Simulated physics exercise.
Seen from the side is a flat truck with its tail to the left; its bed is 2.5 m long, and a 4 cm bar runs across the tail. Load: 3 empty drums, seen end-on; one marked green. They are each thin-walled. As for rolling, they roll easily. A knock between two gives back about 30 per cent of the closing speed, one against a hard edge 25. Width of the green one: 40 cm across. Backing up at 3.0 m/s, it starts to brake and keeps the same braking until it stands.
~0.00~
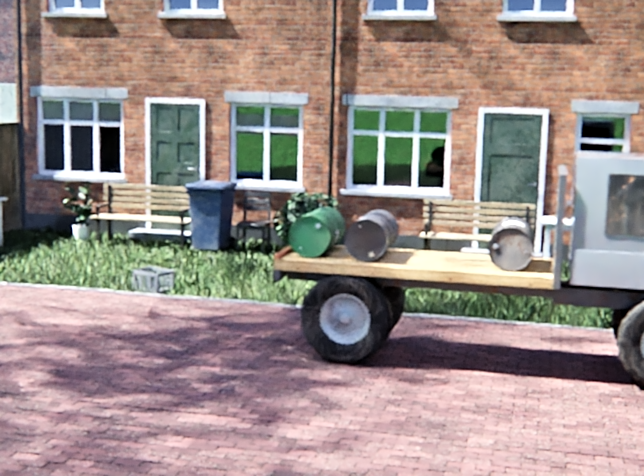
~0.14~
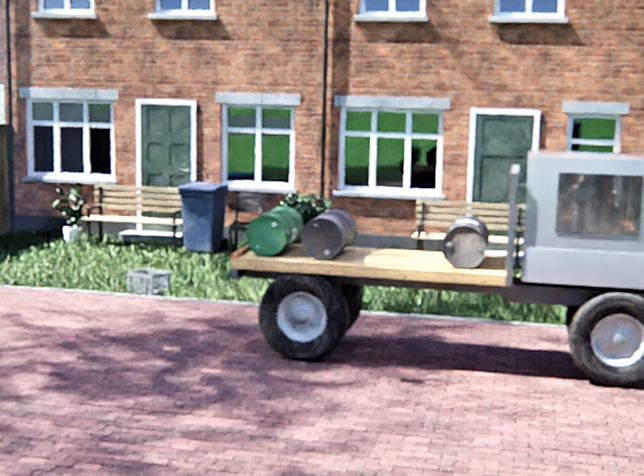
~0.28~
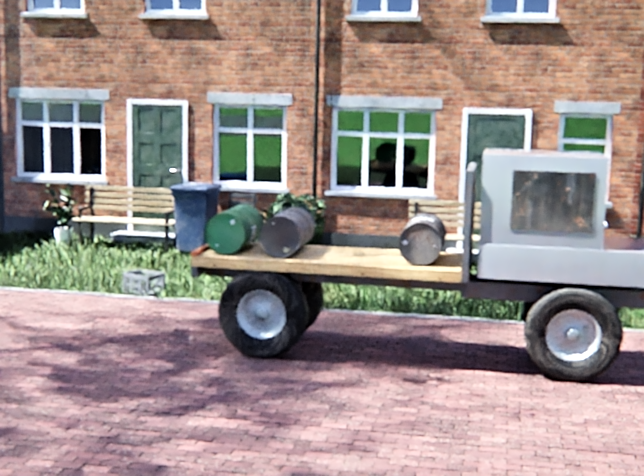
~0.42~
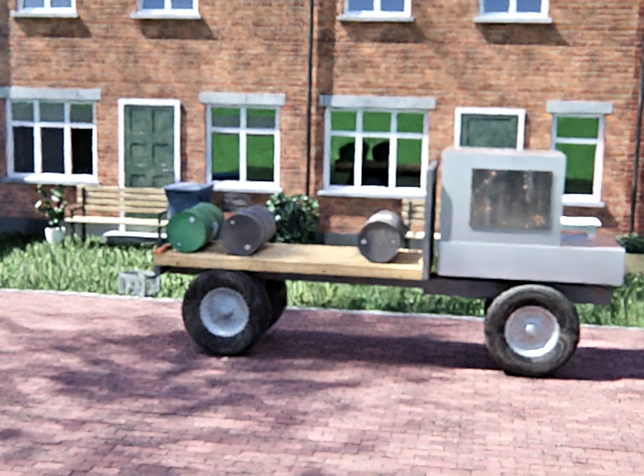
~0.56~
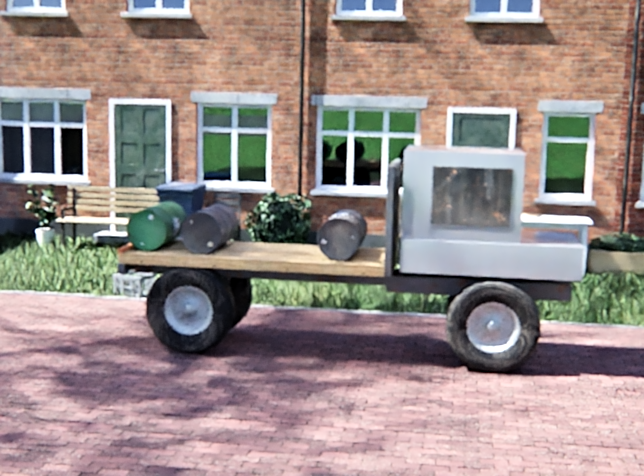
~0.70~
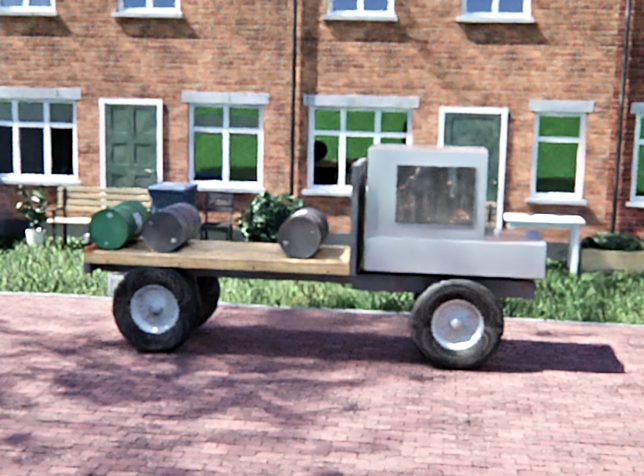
A flat truck carrying three drums rolls to the left past a brick house front.
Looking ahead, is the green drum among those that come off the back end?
It is still carried.
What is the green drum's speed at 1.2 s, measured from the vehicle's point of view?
0.0 m/s, give or take.
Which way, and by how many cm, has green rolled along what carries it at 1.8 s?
Green 10 left.
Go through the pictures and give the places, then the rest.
In the first frame, green at (309, 237); tail bar at (276, 257); speed 3.0 m/s; 3 of the 3 make up the bottom layer on the bed.
In the second frame, green at (266, 236); tail bar at (234, 256); speed 2.9 m/s.
In the third frame, green at (224, 234); tail bar at (193, 254); speed 2.7 m/s.
In the fourth frame, green at (185, 232); tail bar at (156, 252); speed 2.6 m/s.
In the fifth frame, green at (146, 231); tail bar at (120, 251); speed 2.4 m/s.
In the sixth frame, green at (107, 230); tail bar at (86, 250); speed 2.2 m/s.
After 1.2 s, green is on the bed, 10 cm from the bar; 0 lost off the end.
After 1.8 s, no change for green; 0 lost off the end.
After 2.5 s, no change for green; 0 lost off the end.
At rest (3.3 s), green is on the bed, 15 cm from the bar; 0 lost off the end.
